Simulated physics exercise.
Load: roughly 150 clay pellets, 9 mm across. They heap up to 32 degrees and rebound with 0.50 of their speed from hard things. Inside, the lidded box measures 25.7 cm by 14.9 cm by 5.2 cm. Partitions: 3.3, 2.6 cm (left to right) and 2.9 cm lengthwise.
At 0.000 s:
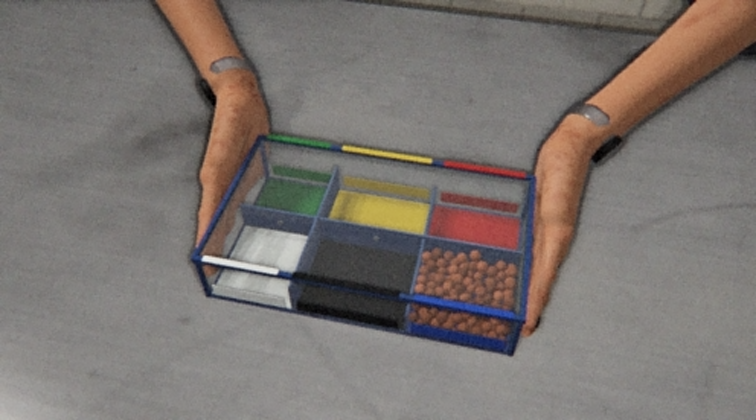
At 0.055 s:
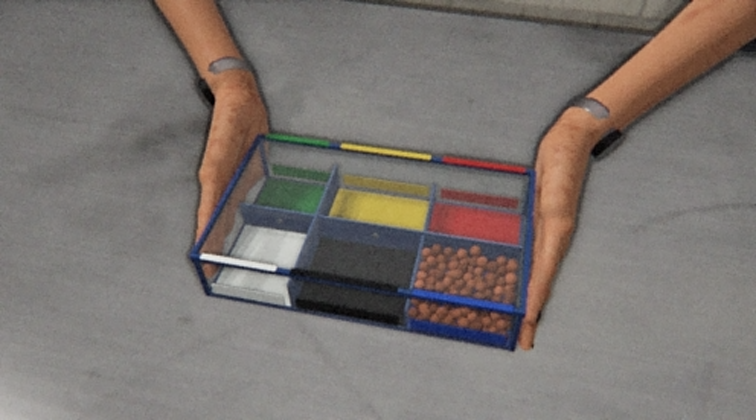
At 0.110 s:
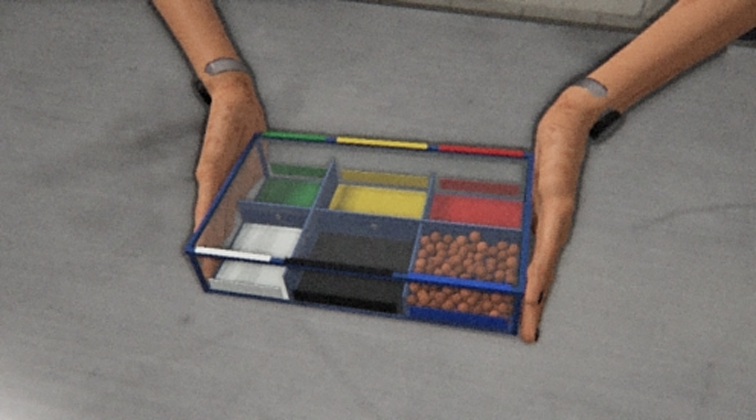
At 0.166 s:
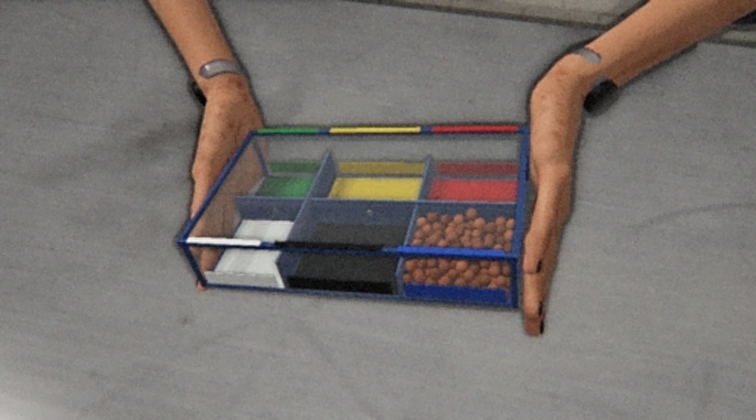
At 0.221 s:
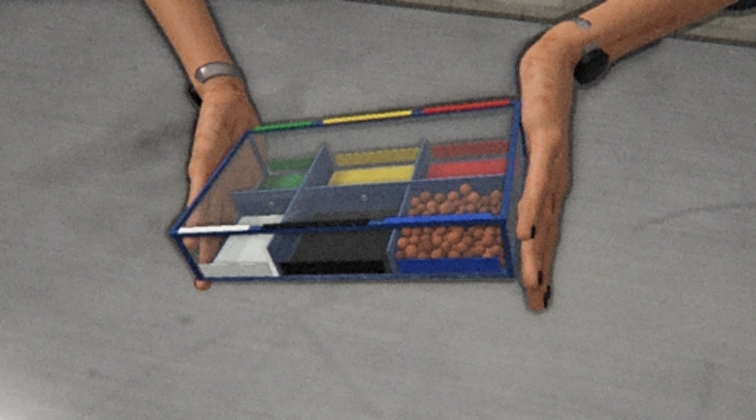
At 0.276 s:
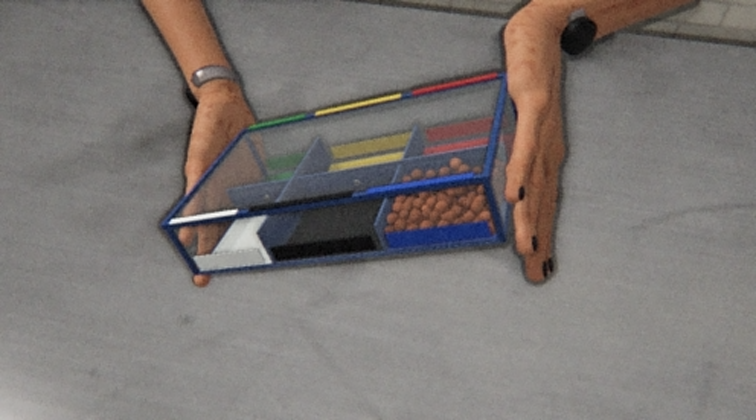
Two hands holding a clear lidded box of coloured compartments and brown pellets, keeping it nearly level, then raising its right side.
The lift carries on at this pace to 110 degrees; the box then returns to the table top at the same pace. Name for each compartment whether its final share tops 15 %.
Red compartment: No; blue compartment: No; green compartment: Yes; yellow compartment: No; white compartment: No; black compartment: No.
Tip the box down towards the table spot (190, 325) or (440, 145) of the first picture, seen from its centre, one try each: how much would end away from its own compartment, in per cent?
About 80 and 85 per cent.
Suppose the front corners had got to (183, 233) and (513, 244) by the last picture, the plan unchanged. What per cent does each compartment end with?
Red 0, blue 0, green 90, yellow 10, white 5, black 0.
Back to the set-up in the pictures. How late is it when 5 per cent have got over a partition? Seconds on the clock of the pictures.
Near 0.80 s.
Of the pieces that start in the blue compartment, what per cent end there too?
Some 0 per cent.
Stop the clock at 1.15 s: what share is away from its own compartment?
Some 90 per cent.
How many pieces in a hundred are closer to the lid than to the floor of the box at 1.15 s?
Some 90 per cent.
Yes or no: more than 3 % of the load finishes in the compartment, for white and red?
White yes; red no.
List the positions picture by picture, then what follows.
In the first picture, box tilt 0 degrees, front corners at (198, 257) and (521, 317); blue 100 %.
In the second picture, box tilt 1 degrees, front corners at (196, 255) and (521, 311).
In the third picture, box tilt 6 degrees, front corners at (191, 249) and (519, 290), lowest corner left back.
In the fourth picture, box tilt 12 degrees, front corners at (184, 241) and (512, 255), lowest corner left back.
In the fifth picture, box tilt 18 degrees, front corners at (176, 232) and (501, 218), lowest corner left back.
In the sixth picture, box tilt 24 degrees, front corners at (168, 224) and (484, 177), lowest corner left back; blue 100 %. Its pace works out near 110 degrees a second.
Then, at 1.15 s, tilt 109 degrees; blue 10 %, green 40 %, yellow 20 %, white 5 %, black 25 %.
Then, at 1.73 s, tilt 48 degrees; green 80 %, yellow 10 %, white 10 %.
After 2.37 s, tilt 0 degrees; green 80 %, yellow 5 %, white 10 %.
By 2.9 s all is still; red 0 %, blue 0 %, green 80 %, yellow 10 %, white 10 %, black 0 %.
